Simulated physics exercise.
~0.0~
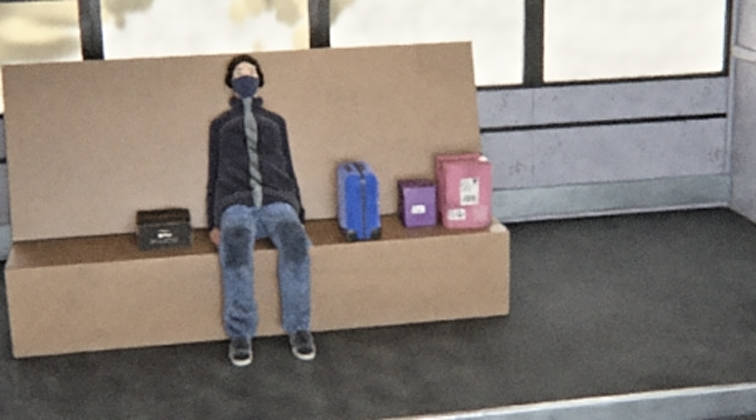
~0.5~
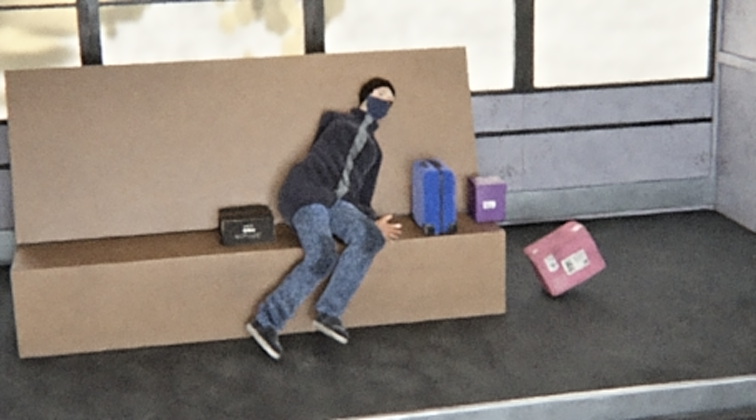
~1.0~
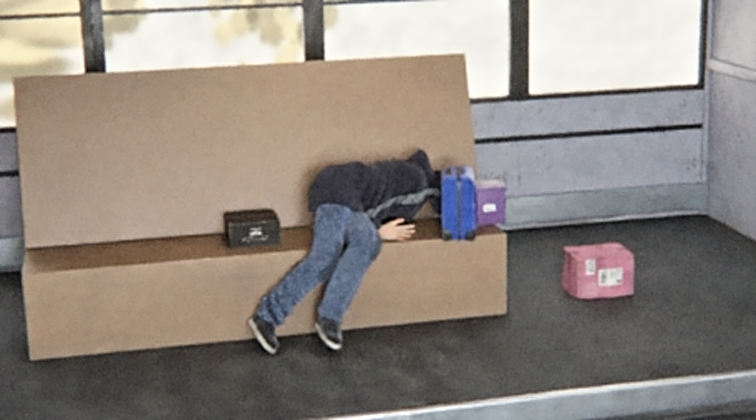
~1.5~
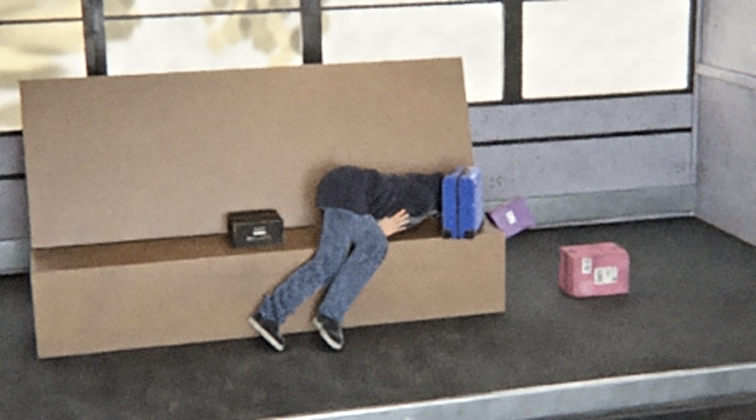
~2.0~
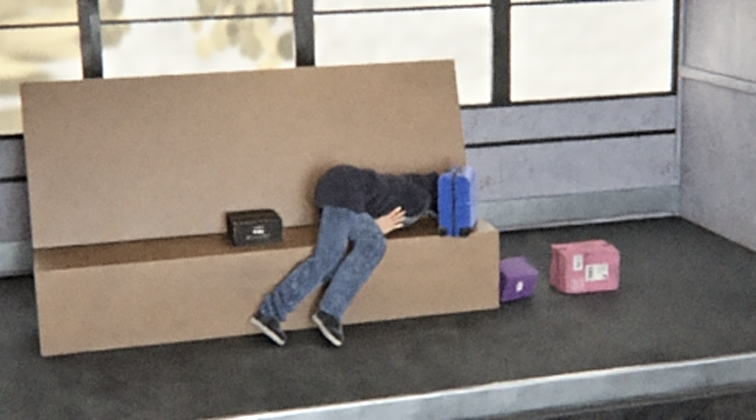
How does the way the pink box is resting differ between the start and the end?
At the start the pink box stands upright on the bench, and at the end it lies on its side on the floor to the right.
